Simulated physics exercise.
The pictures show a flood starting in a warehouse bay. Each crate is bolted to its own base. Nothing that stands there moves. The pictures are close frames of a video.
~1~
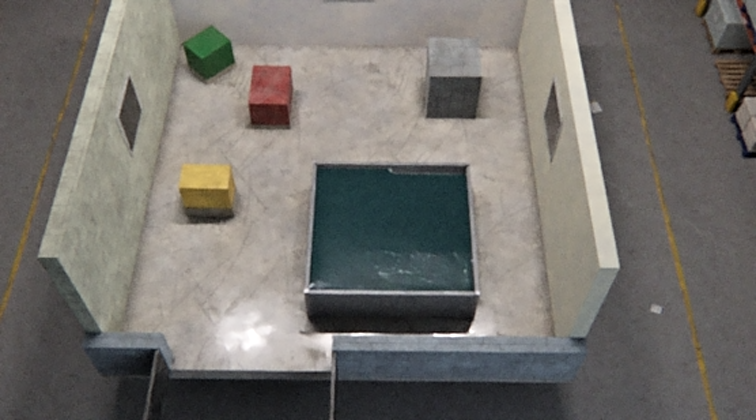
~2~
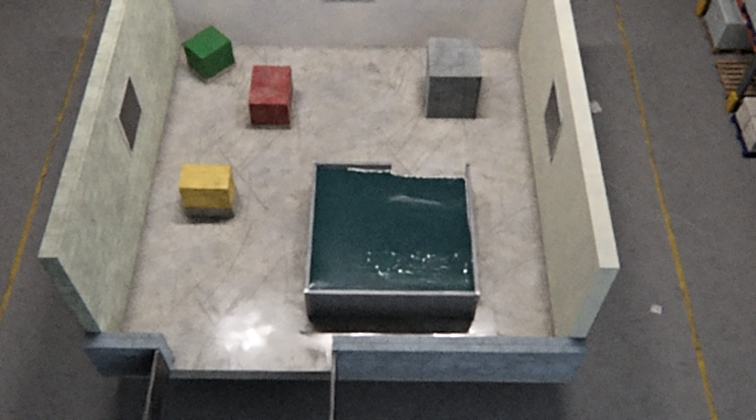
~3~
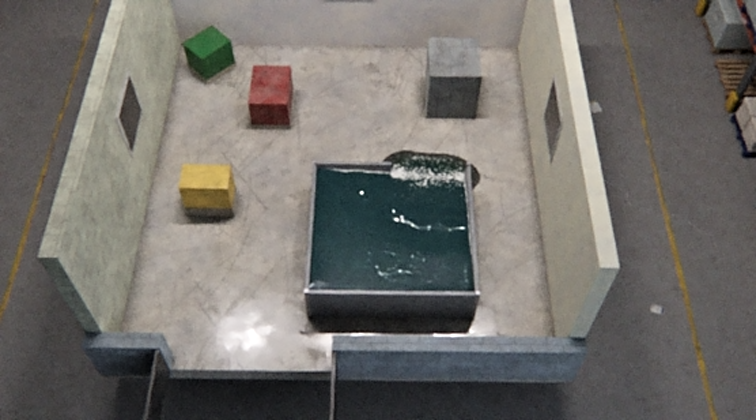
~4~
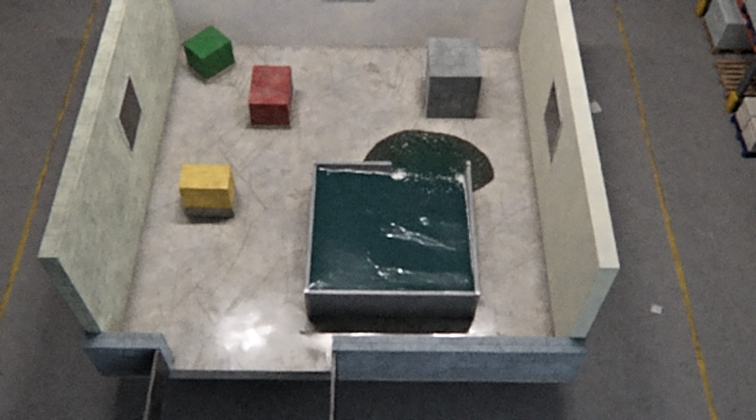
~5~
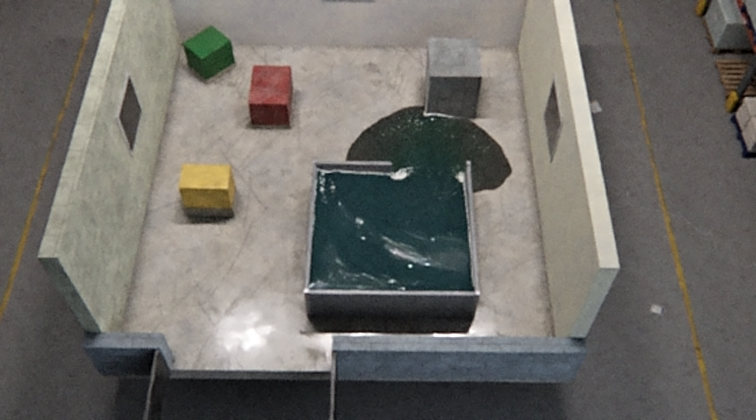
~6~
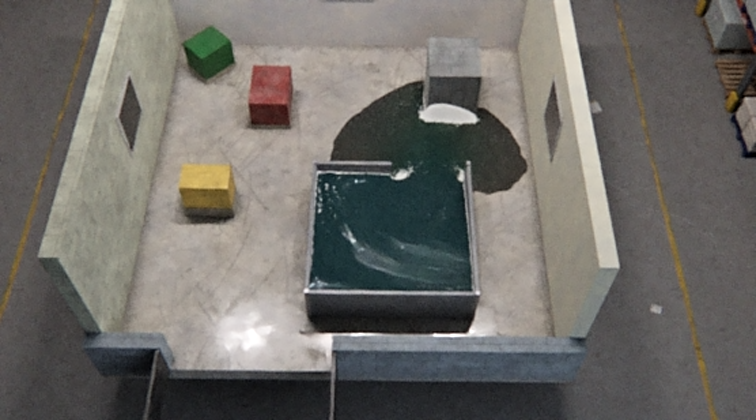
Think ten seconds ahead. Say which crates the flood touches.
The yellow crate keeps dry; the red crate is soaked; the green crate is soaked.
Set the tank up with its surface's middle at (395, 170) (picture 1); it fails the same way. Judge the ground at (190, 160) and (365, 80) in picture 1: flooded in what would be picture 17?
In turn: Dry, flooded.
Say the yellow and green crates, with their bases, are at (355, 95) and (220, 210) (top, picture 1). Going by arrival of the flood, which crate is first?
First comes the yellow-painted one.
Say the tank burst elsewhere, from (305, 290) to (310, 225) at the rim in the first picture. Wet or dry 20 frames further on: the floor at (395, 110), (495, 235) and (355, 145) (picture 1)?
As listed: Clear, clear, dry.
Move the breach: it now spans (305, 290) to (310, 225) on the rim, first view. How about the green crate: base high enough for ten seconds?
My reading: Green is wetted.
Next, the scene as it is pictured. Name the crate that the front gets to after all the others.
It is the yellow crate.
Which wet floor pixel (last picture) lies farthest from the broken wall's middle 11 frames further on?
At about (246, 48).
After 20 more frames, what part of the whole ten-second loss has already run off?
Close to 0 %.
A moment on, water covers 25 % of the floor; the yellow crate not reached, the red crate not reached, the green crate not reached.
Next, water covers 30 % of the floor; the yellow crate not reached, the red crate water round its plinth, the green crate not reached.
Then, water covers 50 % of the floor; the yellow crate not reached, the red crate water round its plinth, the green crate water round its plinth.
Later, water covers 85 % of the floor; the yellow crate water round its plinth, the red crate water round its plinth, the green crate water round its plinth.
In the end, water covers 100 % of the floor; the yellow crate stayed above the water, the red crate was topped, the green crate was topped.
